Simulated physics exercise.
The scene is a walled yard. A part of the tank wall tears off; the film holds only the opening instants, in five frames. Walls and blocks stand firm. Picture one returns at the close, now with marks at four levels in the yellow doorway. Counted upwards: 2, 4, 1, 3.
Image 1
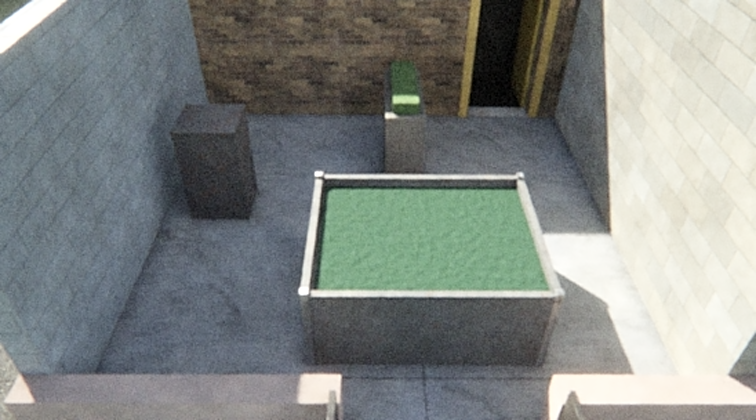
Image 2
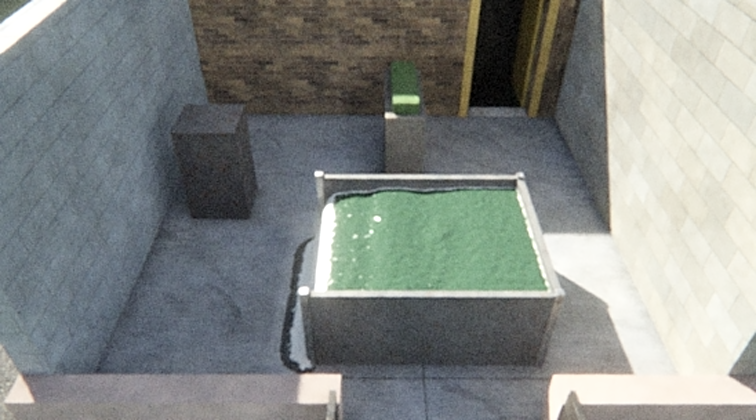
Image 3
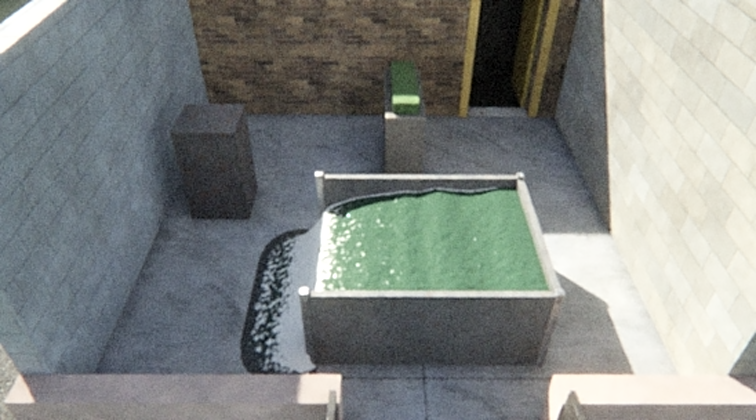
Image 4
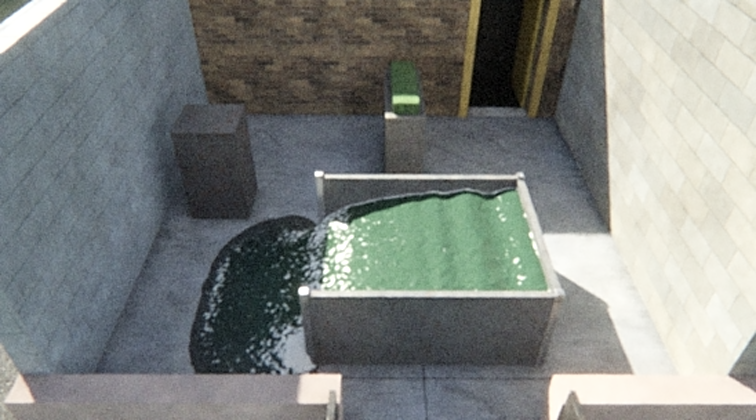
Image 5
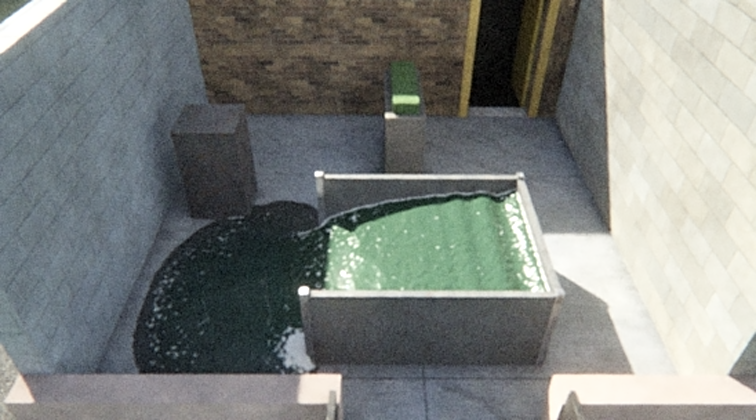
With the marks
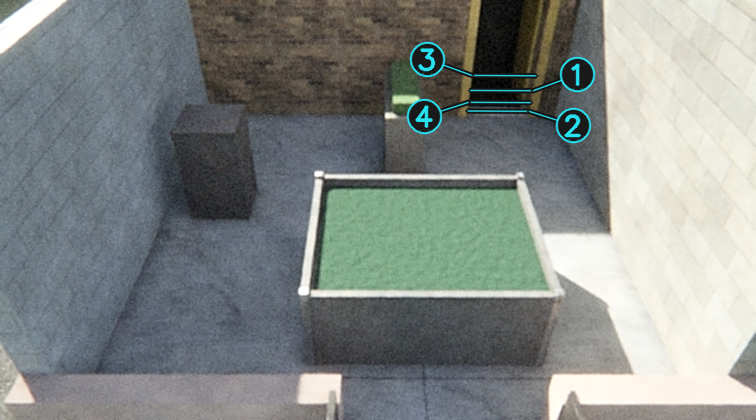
Walled yard with a raised tank of green water, its left side open, water pouring out and spreading across the paving.
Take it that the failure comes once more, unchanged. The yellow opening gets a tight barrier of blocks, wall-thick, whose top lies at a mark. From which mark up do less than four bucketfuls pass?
The answer is line 2.
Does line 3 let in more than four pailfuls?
No, that is safe.
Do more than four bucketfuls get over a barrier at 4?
No, not at all.
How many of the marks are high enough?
All of the four.
In cyan, 1 at (501, 90); 2 at (498, 111); 3 at (503, 75); 4 at (499, 102); from the bottom up 2, 4, 1, 3.
With 1, nothing gets over.
With 2, a splash gets over, under a bucket.
With 3, nothing gets over.
With 4, nothing gets over.
